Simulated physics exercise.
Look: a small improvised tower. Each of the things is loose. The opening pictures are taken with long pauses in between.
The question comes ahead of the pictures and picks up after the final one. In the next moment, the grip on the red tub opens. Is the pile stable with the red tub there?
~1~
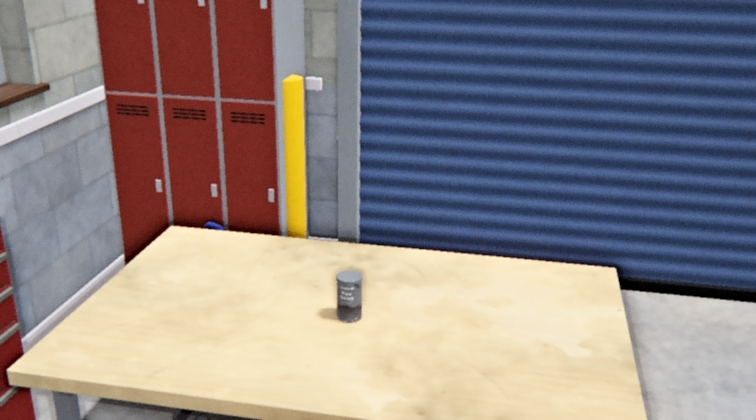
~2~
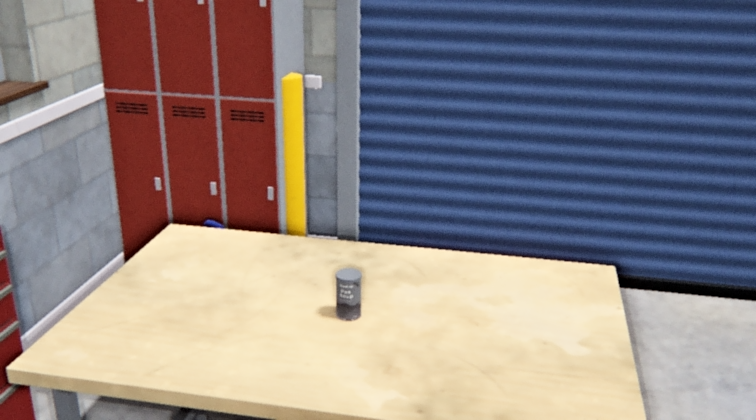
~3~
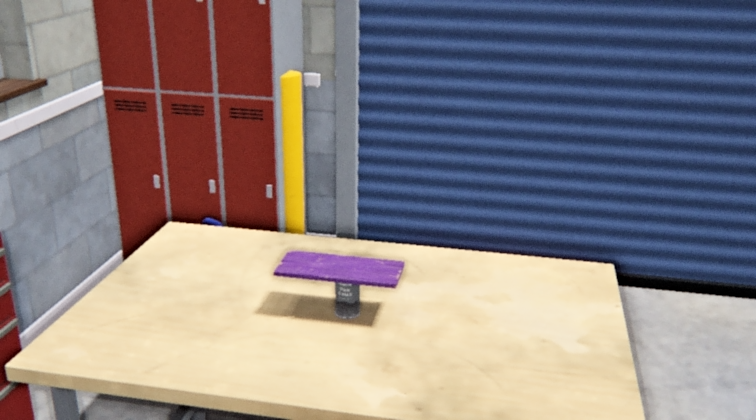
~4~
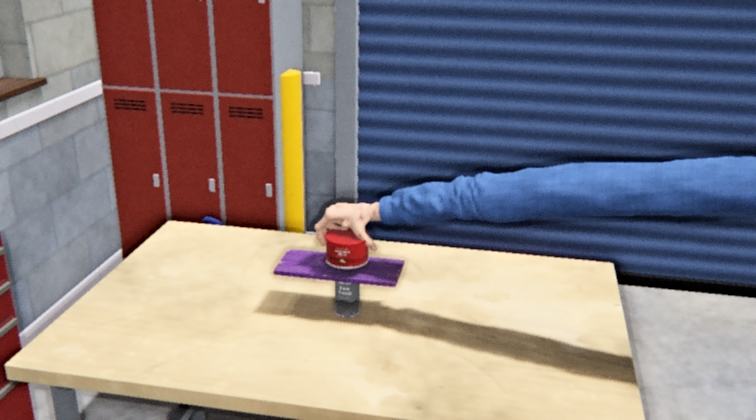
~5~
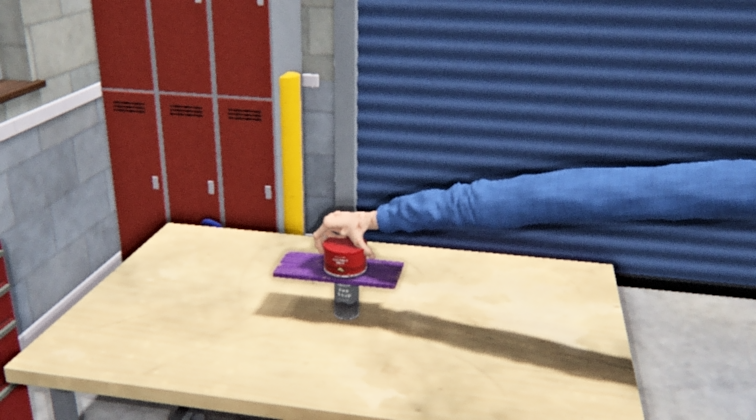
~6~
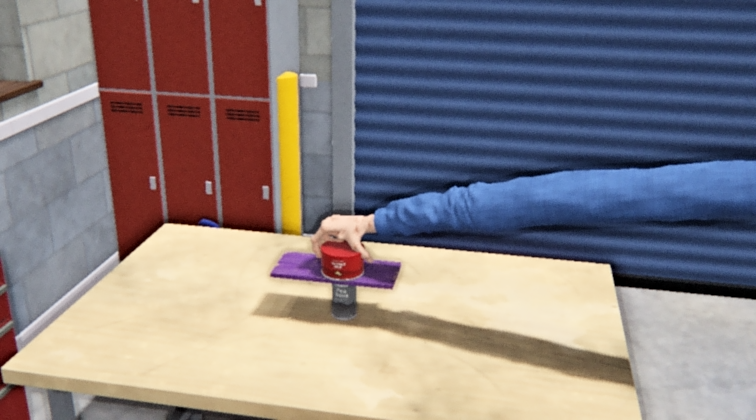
The tower remains standing.
Then, 0.50 s after the last picture, nothing has stirred.
Then, 1.30 s after the last picture, red tub resting near (343, 260).
At rest, all 3 in place. Seen from the same camera at the end, red tub near (343, 260). The stack holds.
